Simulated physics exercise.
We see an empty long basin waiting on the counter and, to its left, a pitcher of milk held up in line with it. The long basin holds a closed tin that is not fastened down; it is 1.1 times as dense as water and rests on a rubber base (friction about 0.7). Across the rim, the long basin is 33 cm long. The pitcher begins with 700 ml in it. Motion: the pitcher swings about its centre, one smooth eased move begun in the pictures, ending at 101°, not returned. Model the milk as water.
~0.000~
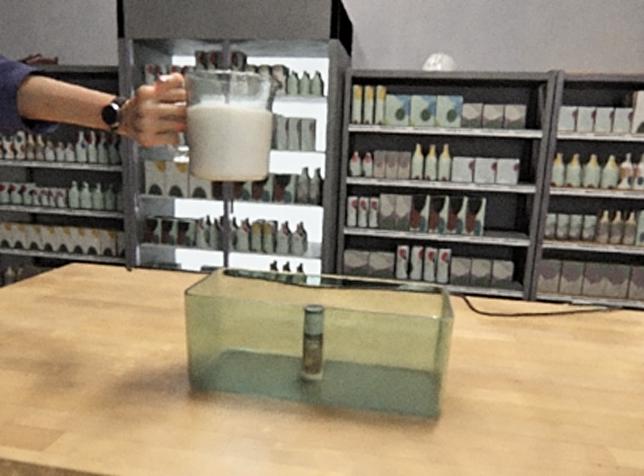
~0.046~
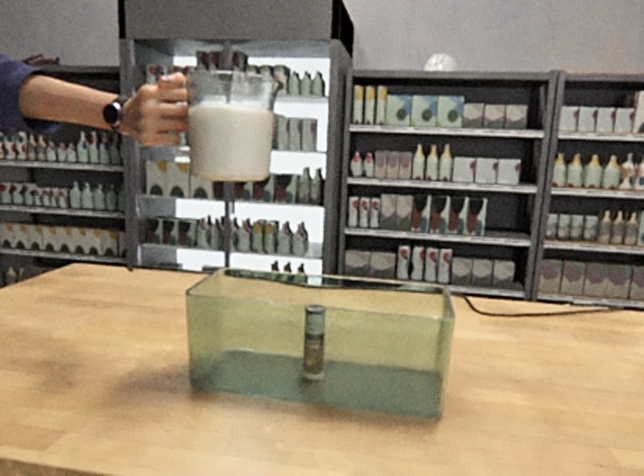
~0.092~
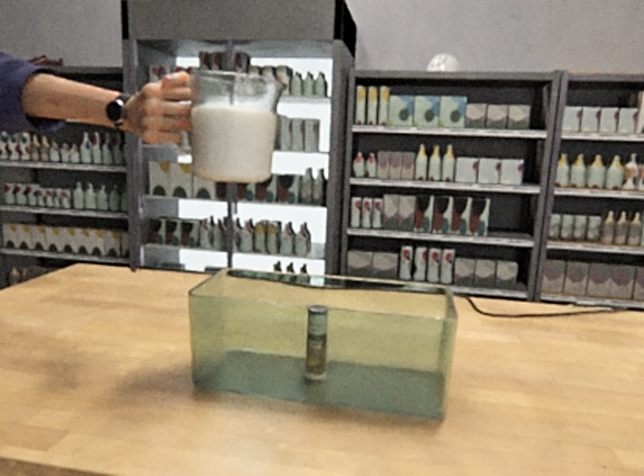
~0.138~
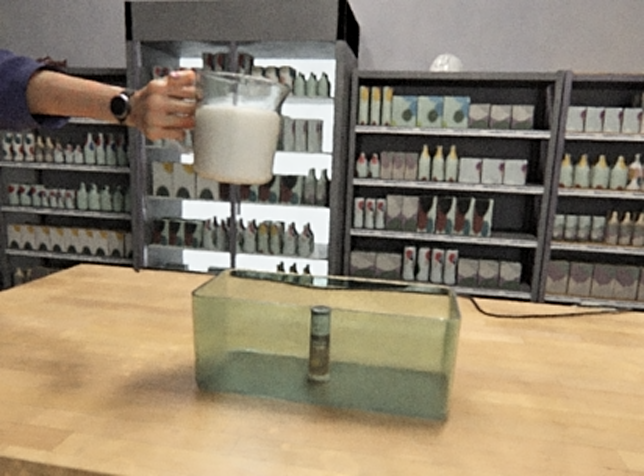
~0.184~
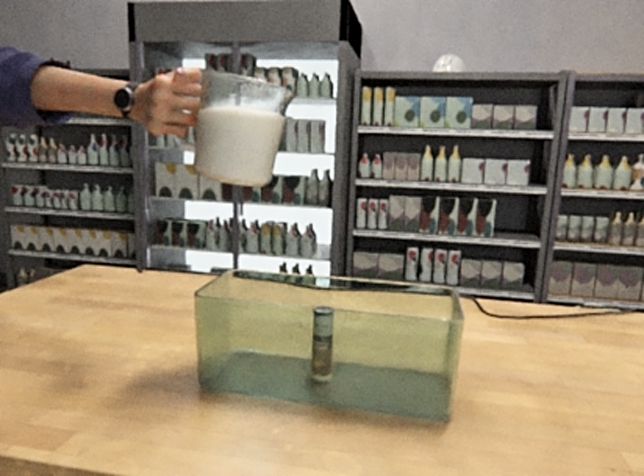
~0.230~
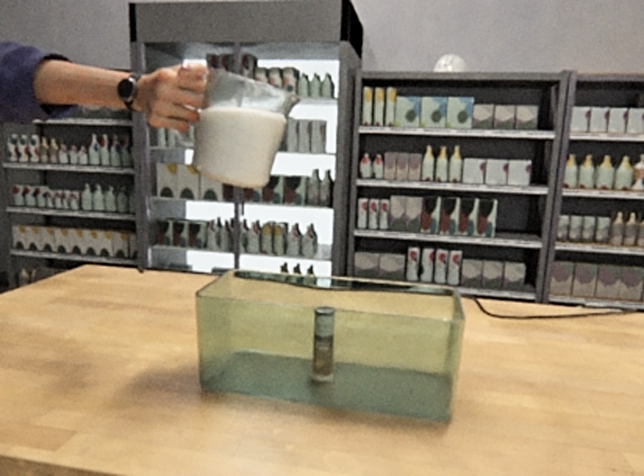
In a shop with shelves of bottles and boxes, a hand held a glass pitcher of milk above a clear basin with a small tin inside, then slowly tilted it to the right.
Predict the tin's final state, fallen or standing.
It does not keel over.
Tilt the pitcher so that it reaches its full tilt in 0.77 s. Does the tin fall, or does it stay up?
In that case the tin stays vertical.
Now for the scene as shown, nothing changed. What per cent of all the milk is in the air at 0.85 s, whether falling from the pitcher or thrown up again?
Close to 34 %.
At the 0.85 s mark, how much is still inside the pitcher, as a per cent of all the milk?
34 per cent or thereabouts.
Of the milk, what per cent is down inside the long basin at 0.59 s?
I'd put it near 0 percent.
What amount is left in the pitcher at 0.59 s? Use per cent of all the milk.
Around 88 in a hundred.
Then, 0.59 s in, the tilt is 71° and 87 per cent is still to pour; the tin stands where it began.
Then, 0.85 s in, the tilt is 99° and 33 per cent is still to pour; the tin stands where it began.
Then, 1.13 s in, the tilt is 101° and 6 per cent is still to pour; the tin stands where it began.
Then, 1.43 s in, the tilt is 101° and 1 per cent is still to pour; the tin stands where it began.
Finally, the tin stands where it began.
